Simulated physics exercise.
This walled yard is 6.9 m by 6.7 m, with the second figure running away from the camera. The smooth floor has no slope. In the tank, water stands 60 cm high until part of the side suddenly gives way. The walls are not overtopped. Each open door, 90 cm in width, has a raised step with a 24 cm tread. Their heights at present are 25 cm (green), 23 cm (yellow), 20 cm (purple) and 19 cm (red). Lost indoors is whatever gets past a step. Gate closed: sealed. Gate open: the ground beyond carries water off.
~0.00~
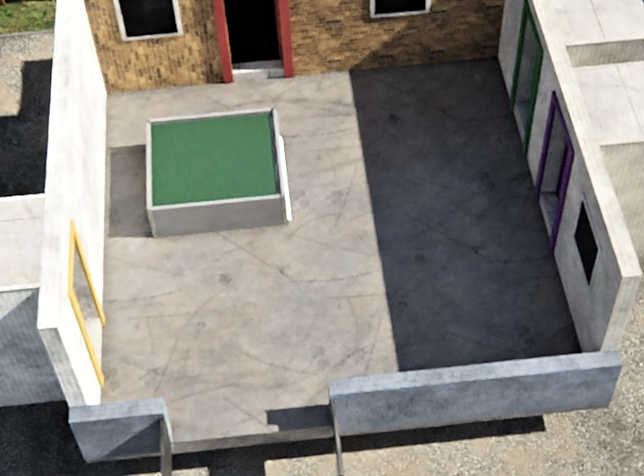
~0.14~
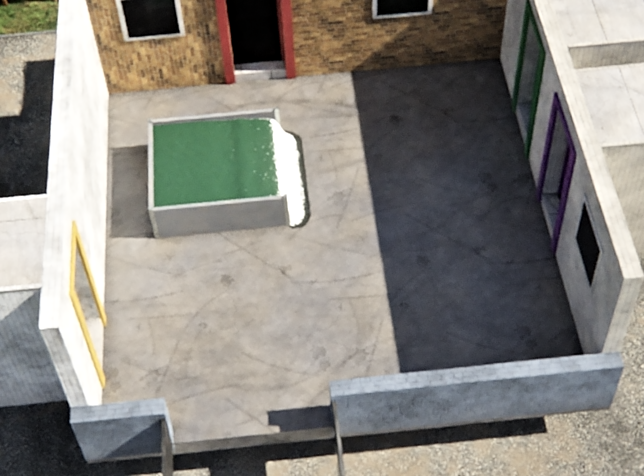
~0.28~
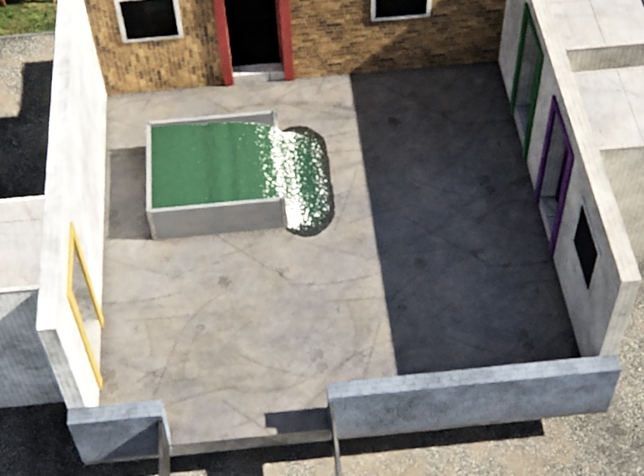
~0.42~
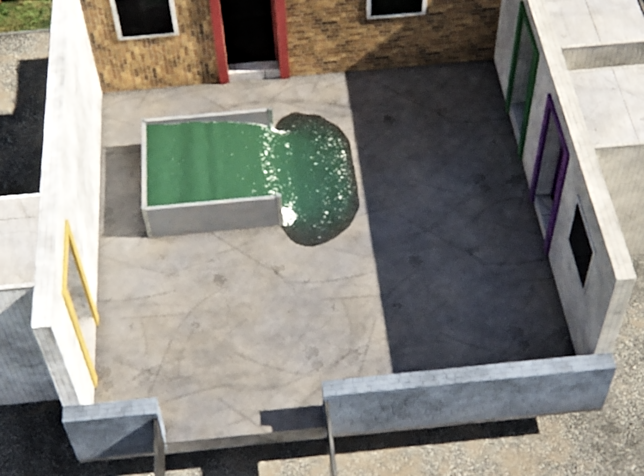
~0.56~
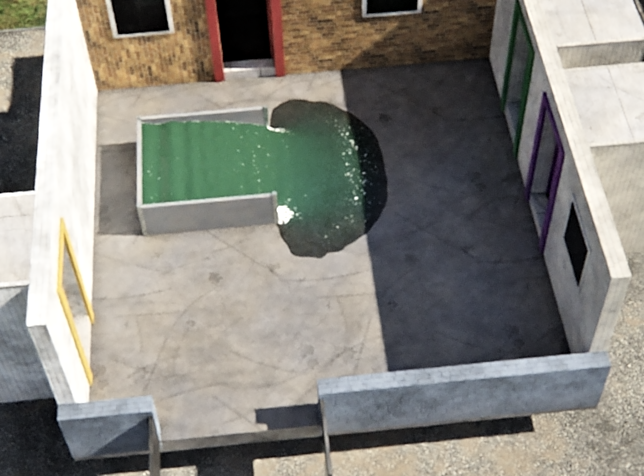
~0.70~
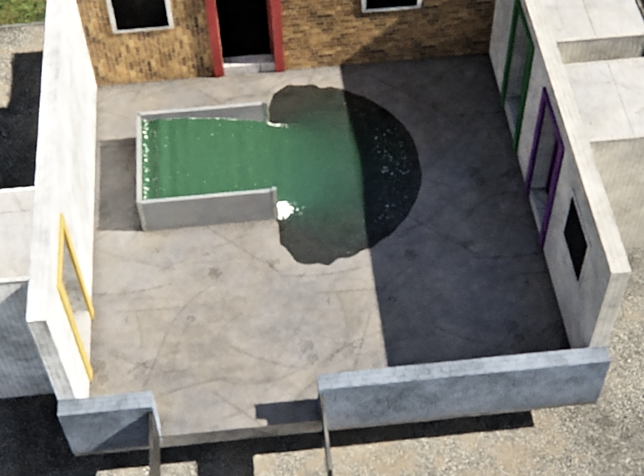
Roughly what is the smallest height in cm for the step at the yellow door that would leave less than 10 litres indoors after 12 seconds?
Close to 6 cm.
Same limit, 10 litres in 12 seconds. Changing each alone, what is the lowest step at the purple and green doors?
About 18 cm at purple and about 22 cm at green.
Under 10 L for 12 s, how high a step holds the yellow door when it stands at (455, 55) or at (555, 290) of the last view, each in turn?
First place around 26 cm, second around 10.0 cm.
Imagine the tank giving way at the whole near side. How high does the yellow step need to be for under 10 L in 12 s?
About 11.5 cm.
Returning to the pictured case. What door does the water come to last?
Coming last is the yellow one.
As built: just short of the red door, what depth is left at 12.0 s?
About 3.0 centimetres deep.
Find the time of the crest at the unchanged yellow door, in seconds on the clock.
9.0 s.
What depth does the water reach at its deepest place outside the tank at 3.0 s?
About 32 cm at most.
After 1.4 s water covers 35 % of the floor, deepest (24 cm) near (285, 181); it has not reached the yellow door.
After 3.0 s water covers 45 % of the floor, deepest (32 cm) near (489, 61); it has not reached the yellow door.
After 12.0 s water covers 95 % of the floor, deepest (10 cm) near (128, 204); 7 cm at the yellow door, 0 litres in over its 23 cm step.
At the yellow door as built, the water arrived by 7.4 s and peaked near 9 cm at 9.2 s.
With a step of 4.5 cm, 23 litres would have come in within the 12 s; with 7.5 cm, 2 litres. So under 10 litres takes about 6 cm.
